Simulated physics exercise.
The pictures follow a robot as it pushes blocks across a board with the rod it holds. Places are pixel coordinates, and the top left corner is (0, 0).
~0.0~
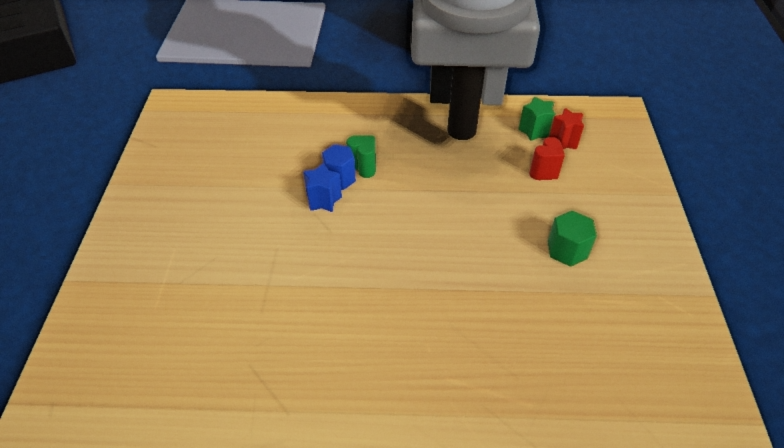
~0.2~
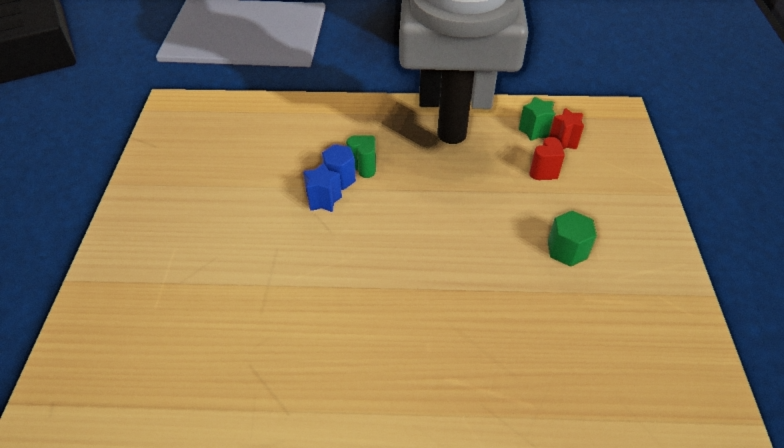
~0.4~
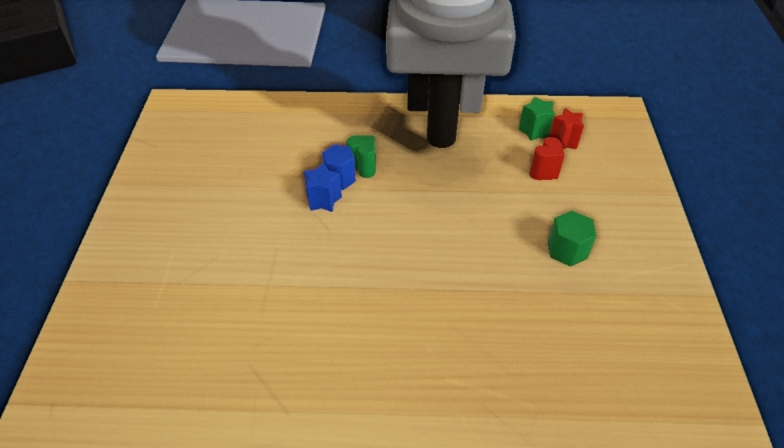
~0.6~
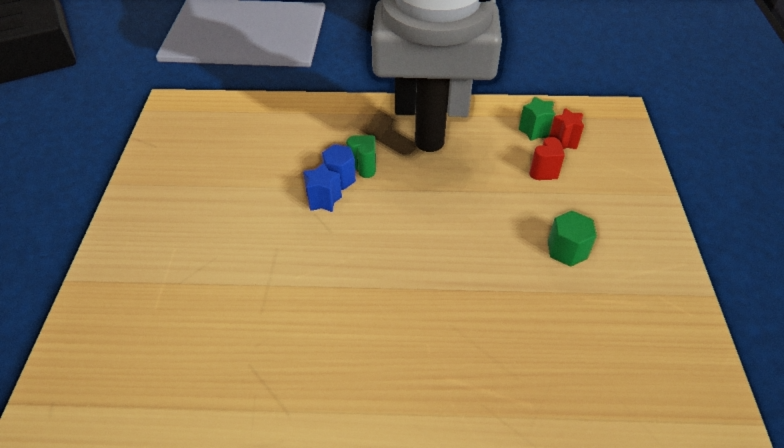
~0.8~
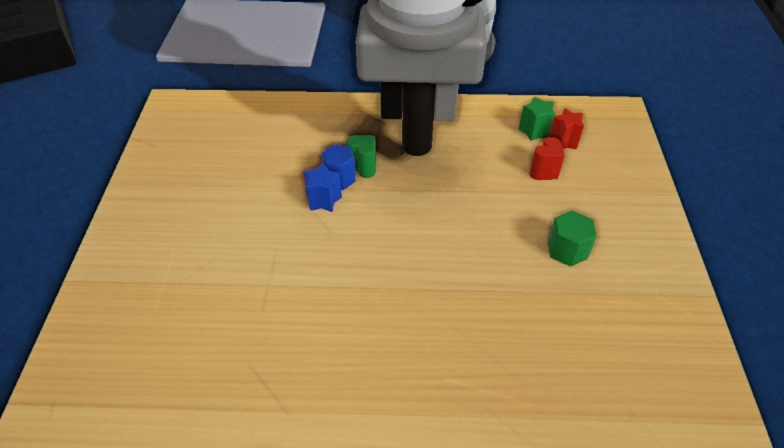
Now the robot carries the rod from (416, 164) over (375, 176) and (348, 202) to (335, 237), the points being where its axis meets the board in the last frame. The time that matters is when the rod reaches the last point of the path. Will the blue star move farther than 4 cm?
No, that is not how it ends up.
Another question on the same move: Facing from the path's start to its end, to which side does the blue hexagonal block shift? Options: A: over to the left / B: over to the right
I choose B.
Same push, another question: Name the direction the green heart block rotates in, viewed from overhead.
Its rotation is clockwise.
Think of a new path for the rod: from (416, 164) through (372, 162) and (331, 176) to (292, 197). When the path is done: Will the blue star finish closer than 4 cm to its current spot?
That would be a yes.
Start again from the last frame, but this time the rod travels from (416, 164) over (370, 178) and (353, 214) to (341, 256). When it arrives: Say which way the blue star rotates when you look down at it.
Rotation: Counter-clockwise.
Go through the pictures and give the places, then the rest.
Rod tip (462, 131); block tops, blue star (320, 176); blue hexagonal block (338, 154); green heart block (363, 142), in the first picture.
Rod (452, 135); blocks unchanged, in the second picture.
Rod (441, 139); blocks unchanged, in the third picture.
Rod (430, 143); blocks unchanged, in the fourth picture.
Rod (417, 146); blue star (320, 176); blue hexagonal block (338, 154); green heart block (363, 142), in the fifth picture.
What follows on the original path. One third of the way, rod (373, 158); blue star (318, 177), turned 15° anticlockwise; blue hexagonal block (326, 154); green heart block (350, 142), turned 25° clockwise.
Two thirds of the way, rod (346, 185); blue star (316, 177), turned 20° anticlockwise; blue hexagonal block (322, 154), turned 20° anticlockwise; green heart block (347, 141), turned 30° clockwise.
At the end, rod (333, 220); blue star (314, 180); blue hexagonal block (322, 154), turned 20° anticlockwise; green heart block (347, 141), turned 30° clockwise.
